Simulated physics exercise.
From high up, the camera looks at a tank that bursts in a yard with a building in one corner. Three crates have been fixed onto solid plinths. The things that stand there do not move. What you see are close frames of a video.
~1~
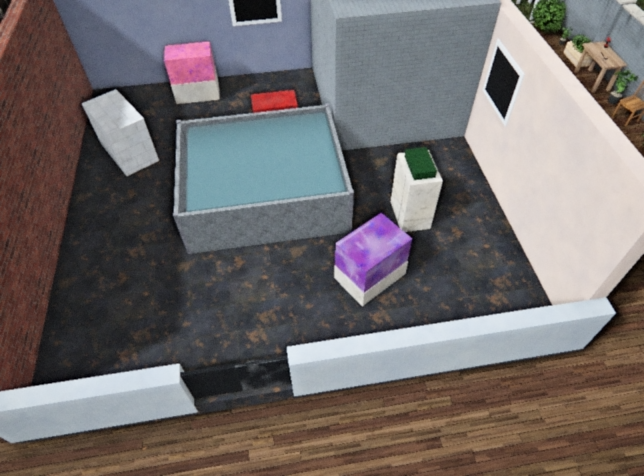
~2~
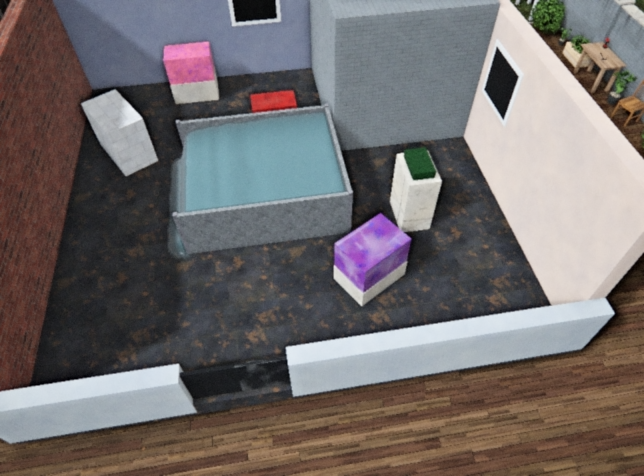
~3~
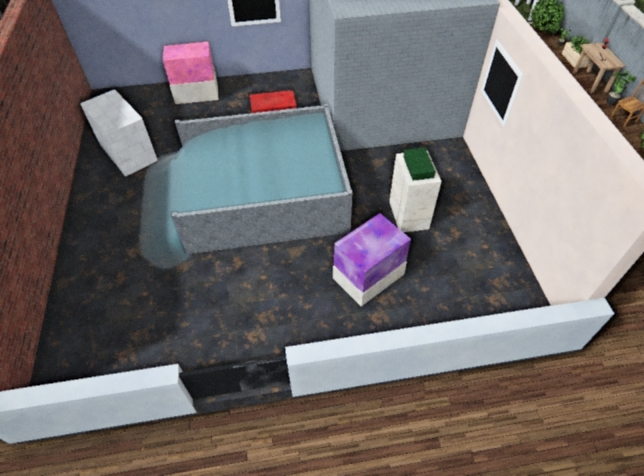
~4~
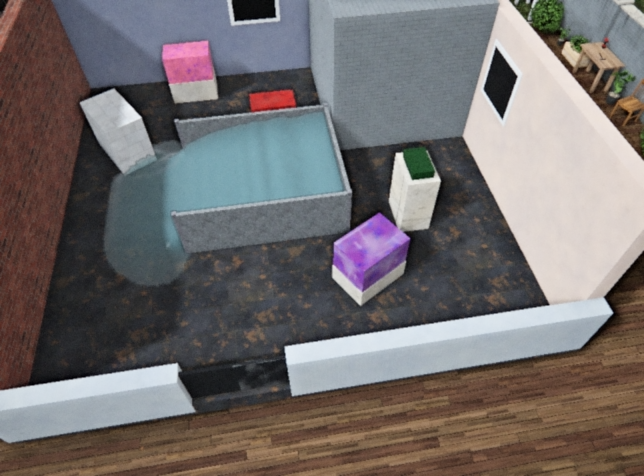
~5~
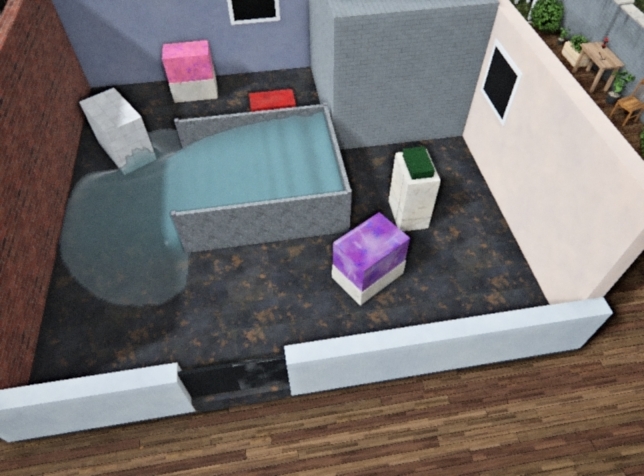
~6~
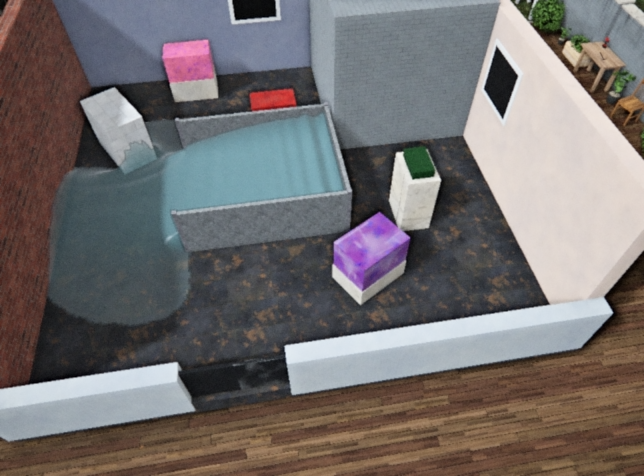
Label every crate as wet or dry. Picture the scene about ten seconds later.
Pink crate: Dry; purple crate: Dry; red crate: Wet.
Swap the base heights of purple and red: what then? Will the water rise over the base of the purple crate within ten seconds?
As it turns out, the purple crate gets reached.
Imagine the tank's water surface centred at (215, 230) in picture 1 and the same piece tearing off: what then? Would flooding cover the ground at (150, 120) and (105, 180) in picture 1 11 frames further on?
The first spot is not reached, while the second is wetted.
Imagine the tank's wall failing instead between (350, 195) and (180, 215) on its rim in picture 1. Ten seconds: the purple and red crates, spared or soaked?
As I see it, purple crate gets reached, and red crate gets reached.
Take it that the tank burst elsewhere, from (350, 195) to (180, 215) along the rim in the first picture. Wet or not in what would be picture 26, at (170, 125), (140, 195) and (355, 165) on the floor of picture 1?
In the order given, the spots are not soaked, swamped and swamped.
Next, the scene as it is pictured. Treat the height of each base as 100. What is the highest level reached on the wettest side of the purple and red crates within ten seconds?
Respectively 80 % and 240 %.
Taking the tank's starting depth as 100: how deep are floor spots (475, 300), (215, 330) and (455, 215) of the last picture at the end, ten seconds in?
About 18, 12 and 12 per cent.
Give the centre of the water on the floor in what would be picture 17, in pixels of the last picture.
That comes out near (162, 212).
A moment on, water covers 30 % of the floor; the pink crate water round its plinth, the purple crate not reached, the red crate not reached.
Next, water covers 35 % of the floor; the pink crate water round its plinth, the purple crate not reached, the red crate not reached.
Then, water covers 60 % of the floor; the pink crate water round its plinth, the purple crate water round its plinth, the red crate water round its plinth.
Later, water covers 95 % of the floor; the pink crate water round its plinth, the purple crate water round its plinth, the red crate water round its plinth.
In the end, water covers 100 % of the floor; the pink crate stayed above the water, the purple crate stayed above the water, the red crate was topped.
